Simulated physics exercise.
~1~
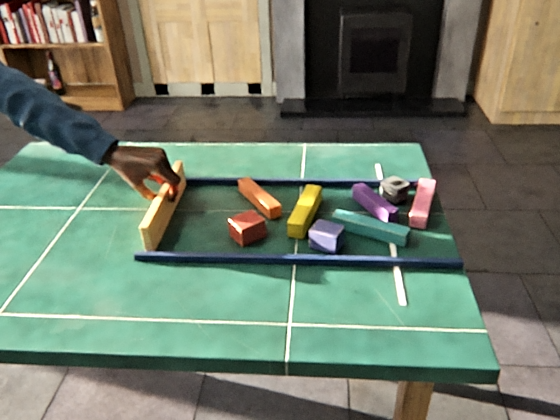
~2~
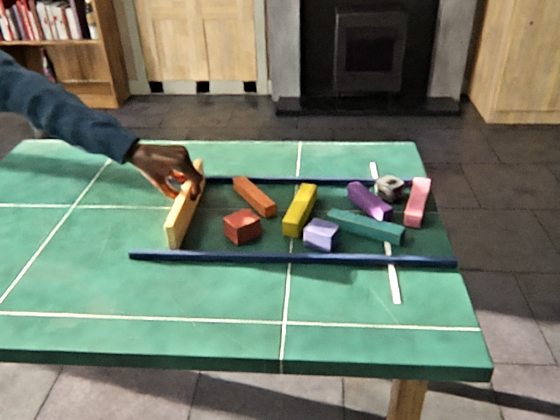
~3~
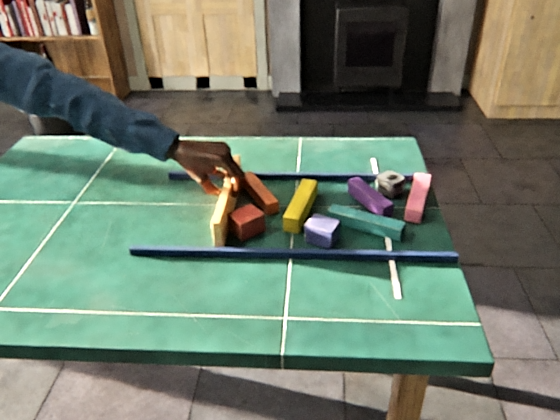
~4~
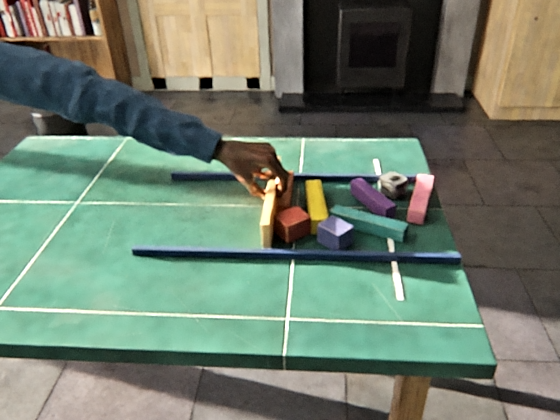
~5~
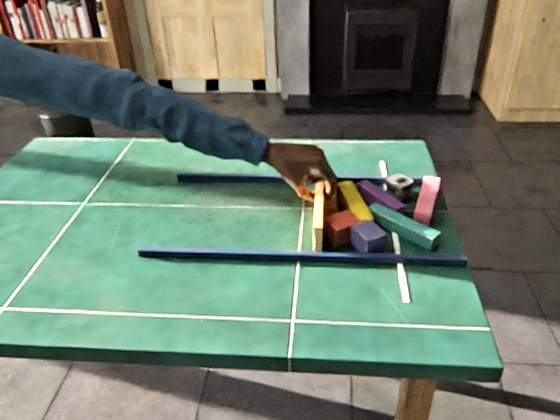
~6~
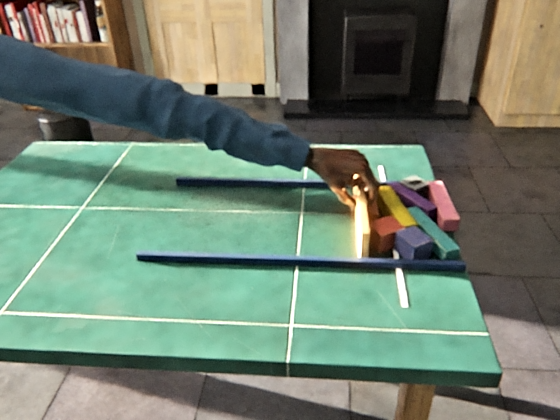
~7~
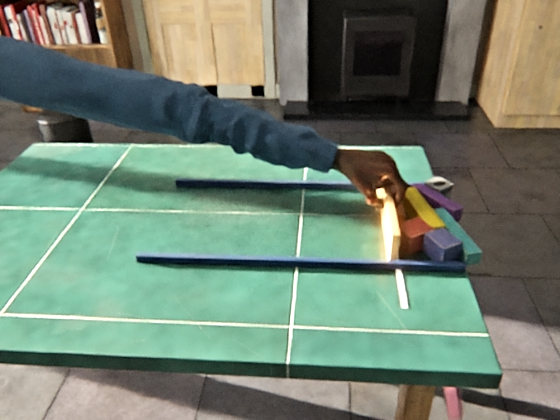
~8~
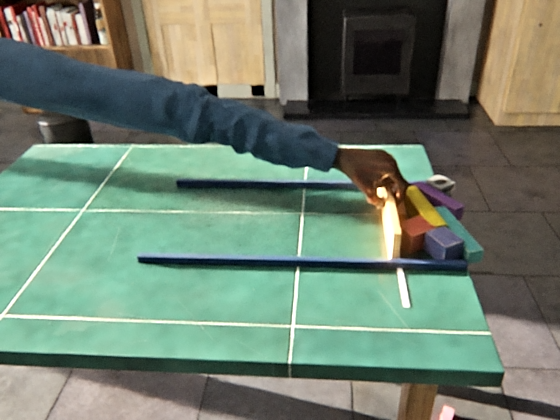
A hand slides a board rightward, bunching coloured blocks together until the pink one falls off.
